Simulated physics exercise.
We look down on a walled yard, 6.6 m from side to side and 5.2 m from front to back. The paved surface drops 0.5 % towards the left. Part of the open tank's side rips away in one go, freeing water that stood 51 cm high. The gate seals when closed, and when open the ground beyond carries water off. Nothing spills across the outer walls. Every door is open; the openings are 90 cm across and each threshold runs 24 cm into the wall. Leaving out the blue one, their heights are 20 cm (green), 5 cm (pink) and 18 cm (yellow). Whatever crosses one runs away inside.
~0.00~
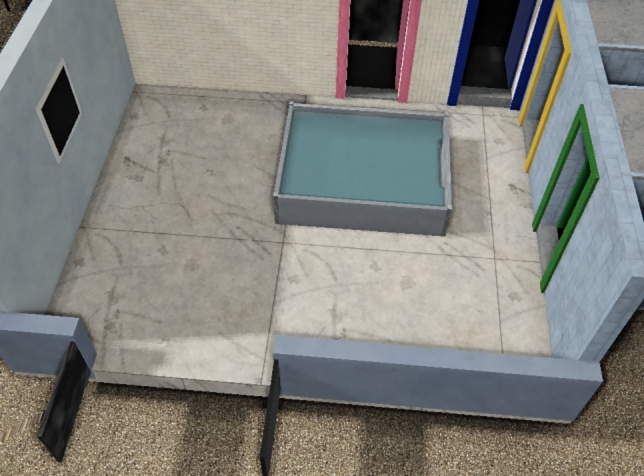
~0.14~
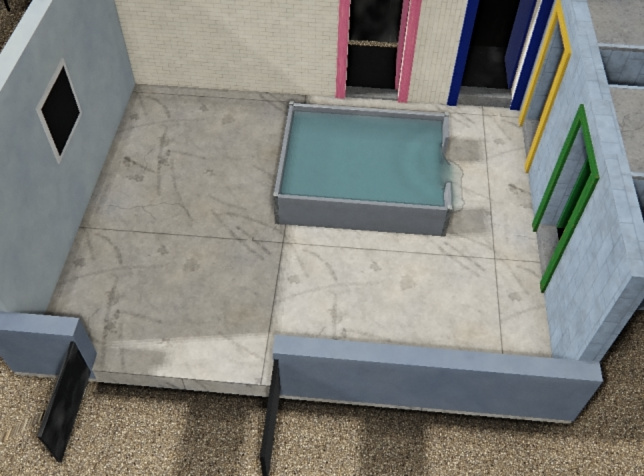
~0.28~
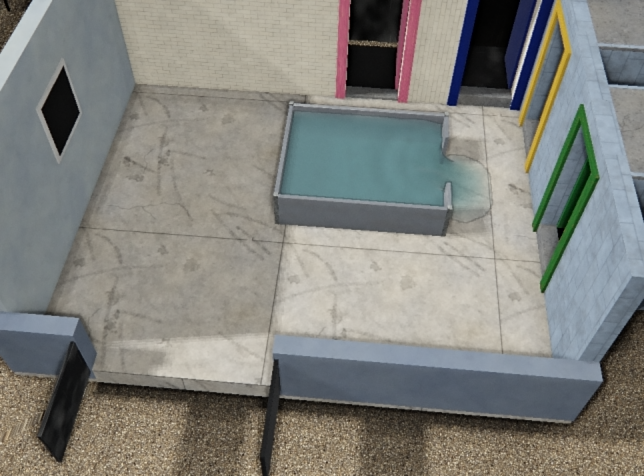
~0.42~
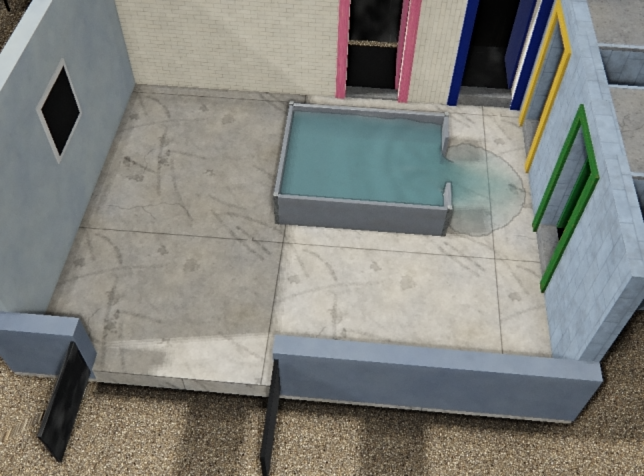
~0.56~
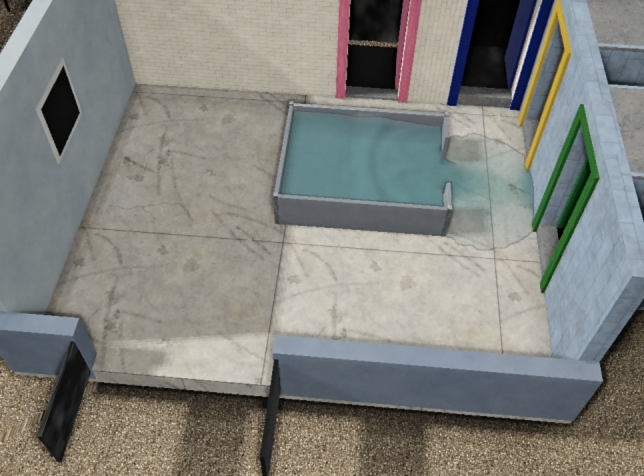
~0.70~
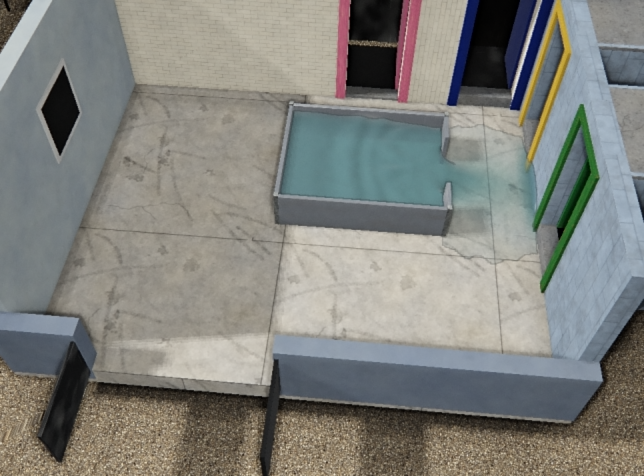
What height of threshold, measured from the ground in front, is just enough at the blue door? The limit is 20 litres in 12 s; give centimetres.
Some 22 cm above the ground.
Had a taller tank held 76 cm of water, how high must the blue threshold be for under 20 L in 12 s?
About 34 cm.
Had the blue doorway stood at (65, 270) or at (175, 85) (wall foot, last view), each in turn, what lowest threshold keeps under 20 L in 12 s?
Roughly 7.0 and 7.5 cm.
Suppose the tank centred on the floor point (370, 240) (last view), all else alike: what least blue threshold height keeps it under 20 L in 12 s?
About 14.5 cm.
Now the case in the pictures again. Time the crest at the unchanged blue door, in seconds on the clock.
At about 2.8 s.
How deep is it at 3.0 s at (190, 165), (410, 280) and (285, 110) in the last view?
Roughly 0, 1 and 0 cm, in turn.
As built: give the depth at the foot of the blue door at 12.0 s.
About 7.0 cm.
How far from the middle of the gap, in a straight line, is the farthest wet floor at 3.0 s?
Roughly 3.6 m.
After 1.4 s water covers 10 % of the floor, deepest (34 cm) near (524, 194); it has not reached the blue door.
After 3.0 s water covers 35 % of the floor, deepest (28 cm) near (514, 114); 24 cm at the blue door, 16 litres in over its 21 cm threshold.
After 12.0 s water covers 95 % of the floor, deepest (11 cm) near (207, 94); 7 cm at the blue door, 25 litres in over its 21 cm threshold.
At the blue door as built, the water arrived by 1.5 s and peaked near 25 cm at 2.8 s.
Run again over the same 12 s with other heights there, 31 litres in over 20 cm, 4 litres over 27 cm. The limit of 20 litres is kept from about 22 cm up.
